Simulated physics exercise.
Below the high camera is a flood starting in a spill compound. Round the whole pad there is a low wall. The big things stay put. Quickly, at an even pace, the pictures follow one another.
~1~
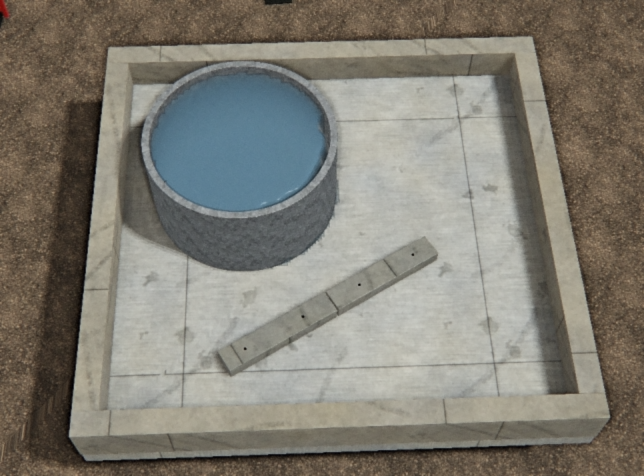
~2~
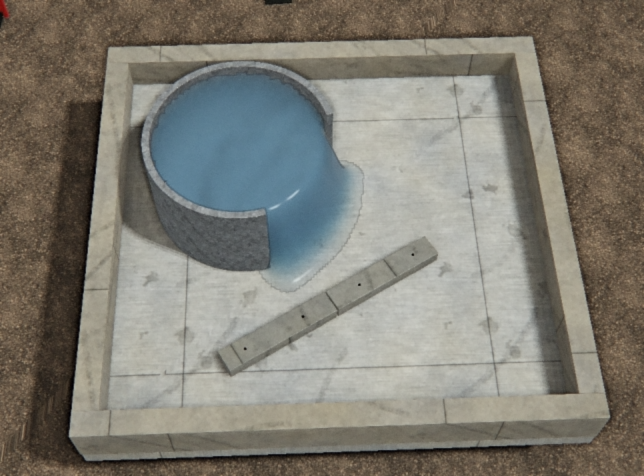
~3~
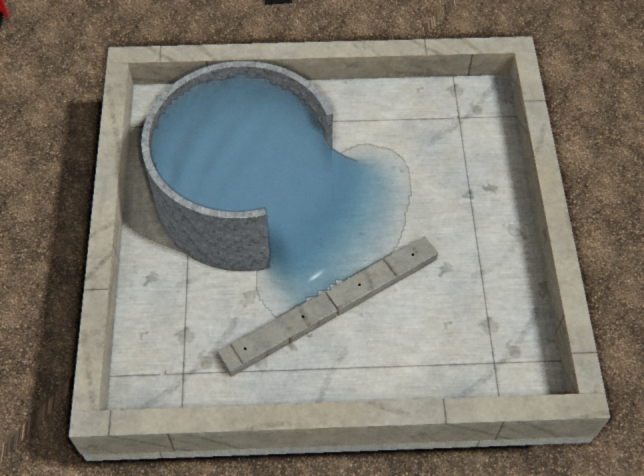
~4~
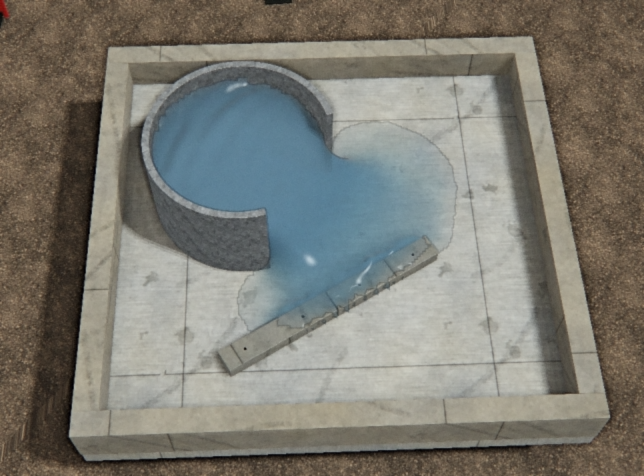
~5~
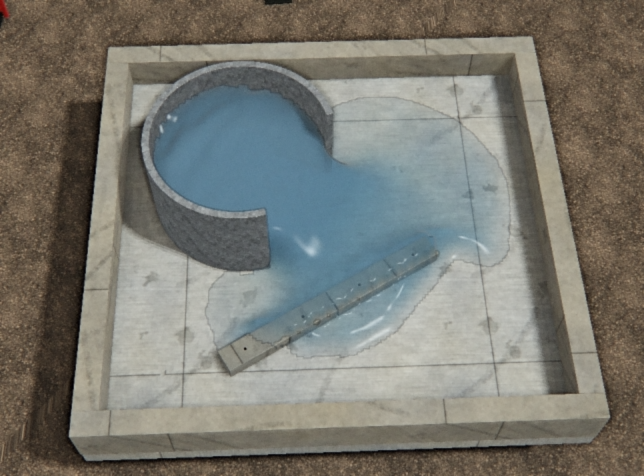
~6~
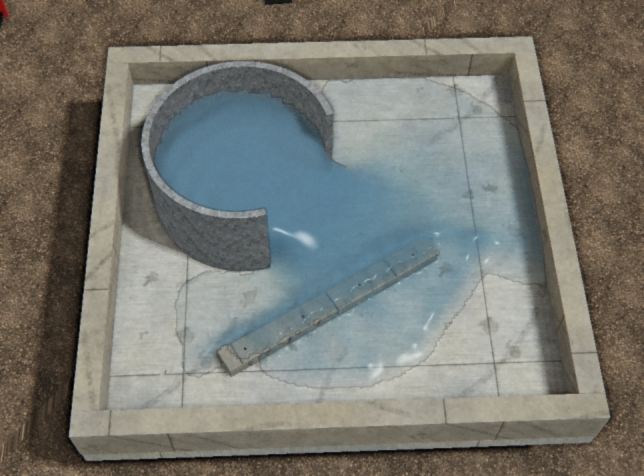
Round stone pool opening on its right side inside a low-walled pad, blue water pouring out and spreading past a slanted barrier.
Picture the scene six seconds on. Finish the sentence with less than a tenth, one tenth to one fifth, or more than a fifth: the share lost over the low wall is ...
The share lost over the low wall is less than a tenth.
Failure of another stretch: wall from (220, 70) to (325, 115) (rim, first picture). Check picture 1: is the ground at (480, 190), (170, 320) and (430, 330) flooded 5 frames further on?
Taking them as listed, I'd say drenched, unwetted and unwetted.
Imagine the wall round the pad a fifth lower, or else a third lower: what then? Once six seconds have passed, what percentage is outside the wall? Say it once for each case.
About 6 and 12 per cent.
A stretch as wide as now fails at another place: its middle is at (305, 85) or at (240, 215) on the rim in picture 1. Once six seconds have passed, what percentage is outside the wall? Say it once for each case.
I'd put it at close to 12 per cent for the first and close to 6 per cent for the second.
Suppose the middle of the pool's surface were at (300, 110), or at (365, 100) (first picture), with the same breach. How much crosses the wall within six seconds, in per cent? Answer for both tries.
You'd get close to 4 per cent the first time and close to 10 per cent the second.
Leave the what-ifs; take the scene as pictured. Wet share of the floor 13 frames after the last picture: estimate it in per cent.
My guess is around 85 in a hundred.
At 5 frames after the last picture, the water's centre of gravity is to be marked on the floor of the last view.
The water's middle lies around (362, 239).
A moment on, water covers 60 % of the floor; the low wall has let 0 % over.
Next, water covers 65 % of the floor; the low wall has let 0 % over.
Then, water covers 70 % of the floor; the low wall has let 3 % over.
Later, water covers 80 % of the floor; the low wall has let 3 % over.
In the end, water covers 75 % of the floor; the low wall has let 3 % over.
